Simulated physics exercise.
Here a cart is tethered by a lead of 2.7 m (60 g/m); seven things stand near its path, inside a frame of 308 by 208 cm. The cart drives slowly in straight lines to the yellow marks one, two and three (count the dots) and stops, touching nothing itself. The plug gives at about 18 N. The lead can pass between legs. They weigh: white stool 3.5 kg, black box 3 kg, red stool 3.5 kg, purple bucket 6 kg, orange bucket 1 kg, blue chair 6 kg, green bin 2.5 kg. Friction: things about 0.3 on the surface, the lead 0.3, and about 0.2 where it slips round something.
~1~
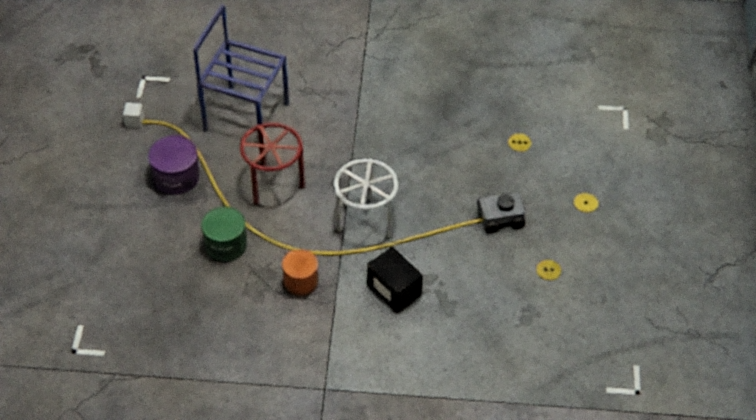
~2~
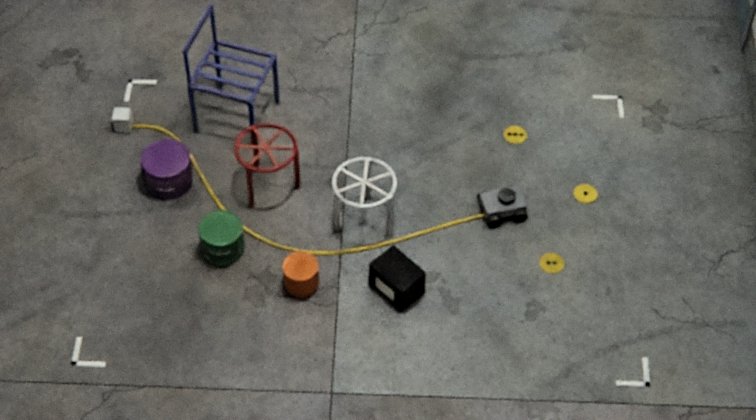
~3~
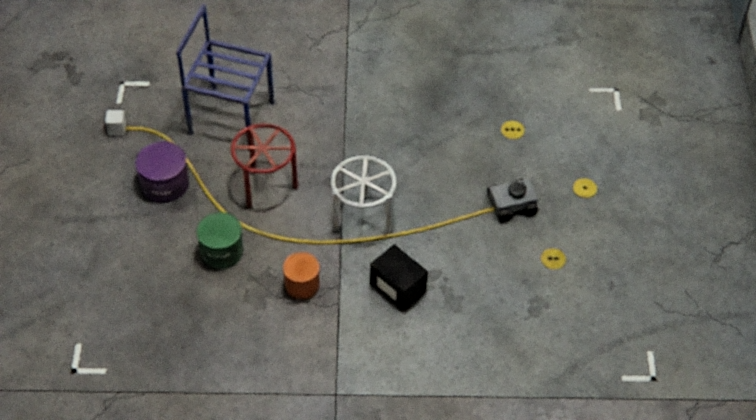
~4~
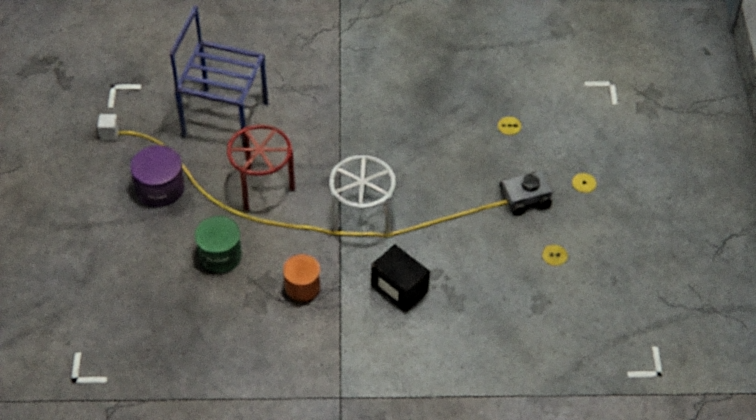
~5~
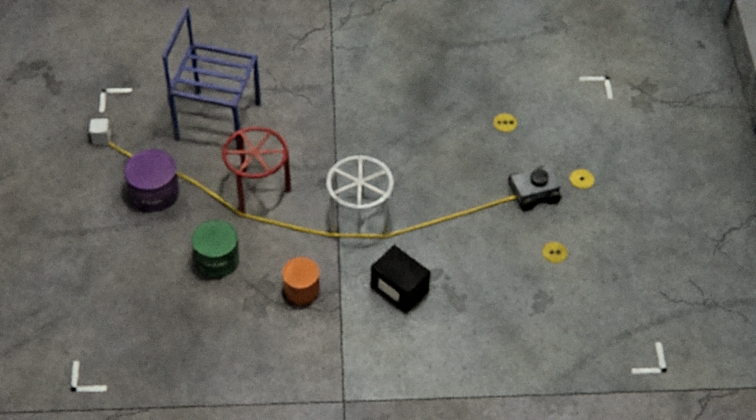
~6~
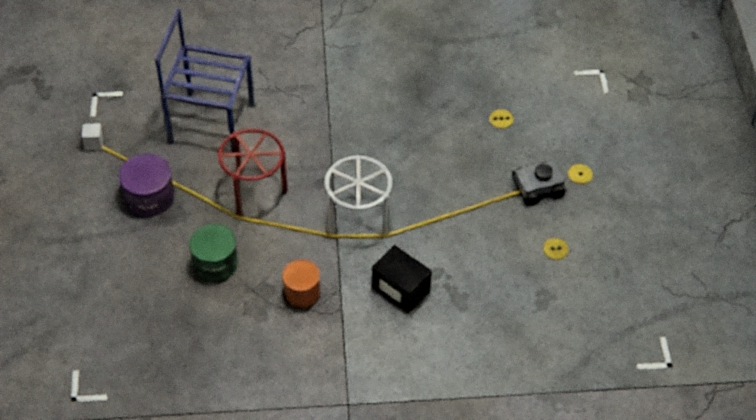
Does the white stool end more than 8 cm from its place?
Verdict: The white stool keeps its place.
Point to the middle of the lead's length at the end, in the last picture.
At about (409, 226).
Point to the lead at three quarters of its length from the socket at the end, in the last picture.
Around (502, 207).
Next, cart at (571, 200), plug out; nothing else has moved.
Then, cart at (549, 229), plug out; nothing else has moved.
After that, cart at (522, 166), plug out; nothing else has moved.
Later, cart at (502, 118), plug out; nothing else has moved.
At the end, cart at (502, 118), plug out; white stool 1 cm off its start at (359, 180).
